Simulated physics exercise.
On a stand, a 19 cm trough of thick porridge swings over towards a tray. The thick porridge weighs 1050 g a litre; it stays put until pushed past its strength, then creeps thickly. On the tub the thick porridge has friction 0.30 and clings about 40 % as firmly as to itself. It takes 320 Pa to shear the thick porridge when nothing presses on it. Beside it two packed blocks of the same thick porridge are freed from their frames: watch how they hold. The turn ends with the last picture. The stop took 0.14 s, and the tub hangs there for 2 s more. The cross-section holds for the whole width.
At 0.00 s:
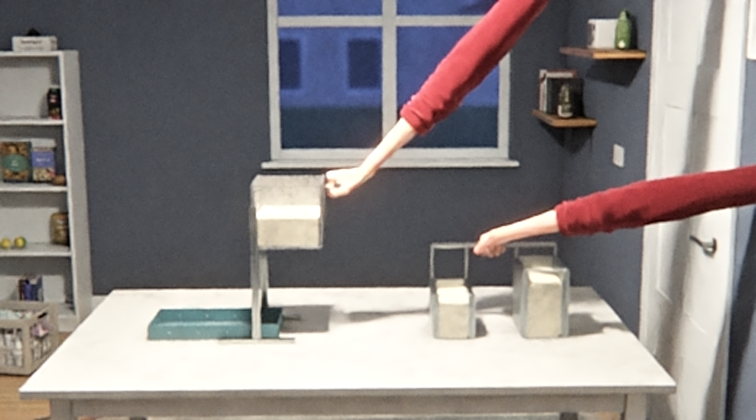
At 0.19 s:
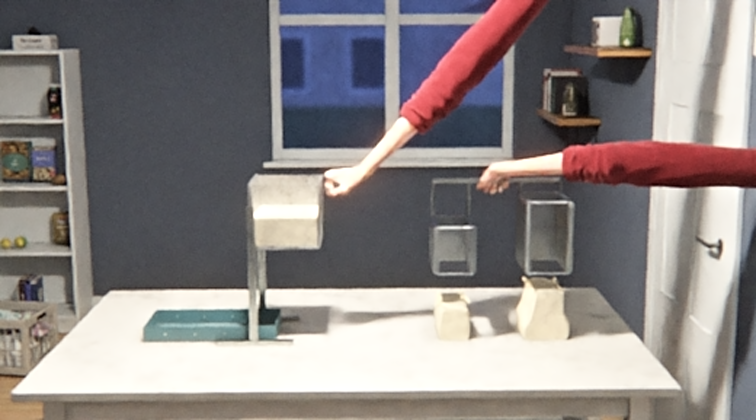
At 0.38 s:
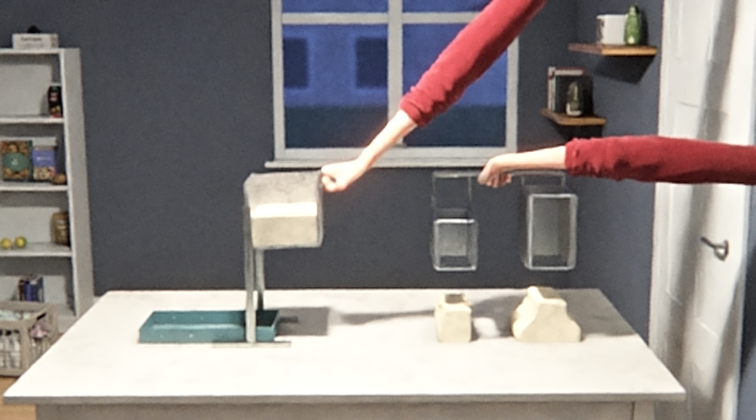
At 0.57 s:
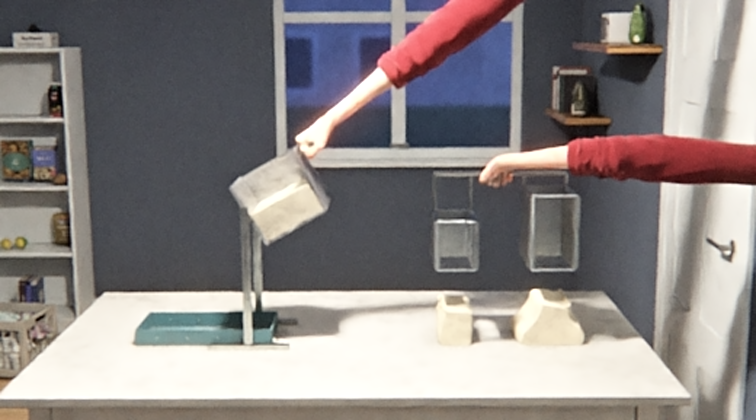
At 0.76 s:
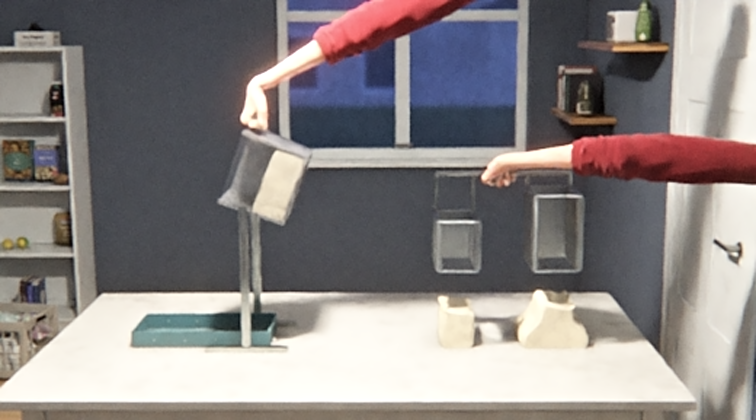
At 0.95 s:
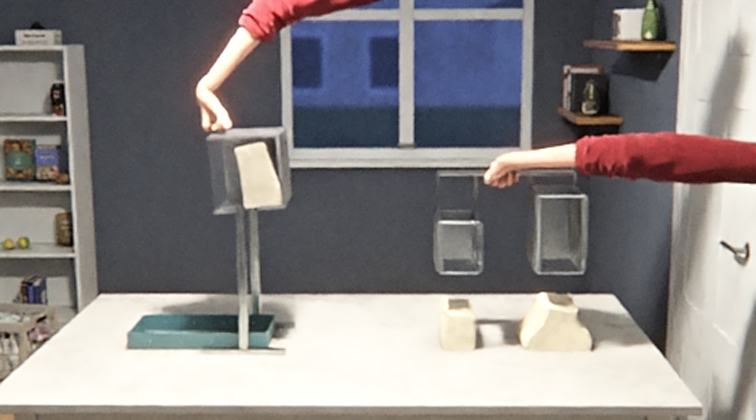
At first, one hand holds a clear tub of pale, thick porridge on a stand while another lifts two clear moulds off two blocks, which sag, the right one more. Then the first hand swings the tub leftward about a quarter turn beside a teal tray, the porridge staying inside, clumped upright.
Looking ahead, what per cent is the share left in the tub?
Close to 68 per cent.
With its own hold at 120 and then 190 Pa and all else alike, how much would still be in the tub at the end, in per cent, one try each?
In that order: 45 %, 50 %.
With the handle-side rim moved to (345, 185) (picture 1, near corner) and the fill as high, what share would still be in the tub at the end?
In that case some 50 per cent.
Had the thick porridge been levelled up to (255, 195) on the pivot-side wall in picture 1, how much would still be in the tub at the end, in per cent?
In that case some 40 per cent.
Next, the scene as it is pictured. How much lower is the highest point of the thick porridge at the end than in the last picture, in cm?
Roughly 11 cm.
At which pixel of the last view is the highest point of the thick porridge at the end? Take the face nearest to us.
Near (254, 183).
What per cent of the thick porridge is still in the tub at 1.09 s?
About 100 %.
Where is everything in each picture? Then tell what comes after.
In the first picture, handle-side rim at (320, 186), tilt 0 degrees; highest point of the thick porridge at (282, 217); test blocks 12 cm, 18 cm high (left to right).
In the second picture, handle-side rim at (318, 185), tilt 0 degrees; highest point of the thick porridge at (280, 217); test blocks 11 cm, 15 cm high (left to right).
In the third picture, handle-side rim at (315, 181), tilt 3 degrees; highest point of the thick porridge at (311, 214); test blocks 11 cm, 13 cm high (left to right).
In the fourth picture, handle-side rim at (292, 153), tilt 30 degrees; highest point of the thick porridge at (308, 185); test blocks 11 cm, 13 cm high (left to right).
In the fifth picture, handle-side rim at (243, 135), tilt 69 degrees; highest point of the thick porridge at (275, 151); test blocks 11 cm, 13 cm high (left to right).
In the sixth picture, handle-side rim at (208, 140), tilt 94 degrees; highest point of the thick porridge at (261, 143); test blocks 11 cm, 13 cm high (left to right).
By 1.09 s, the tub is at 94 degrees and holds 100 %.
By 1.26 s, the tub is at 94 degrees and holds 75 %.
By 1.43 s, the tub is at 94 degrees and holds 68 %.
By 1.60 s, the tub is at 94 degrees and holds 68 %.
By 2.95 s, at the end, the tub is at 94 degrees and holds 68 %.
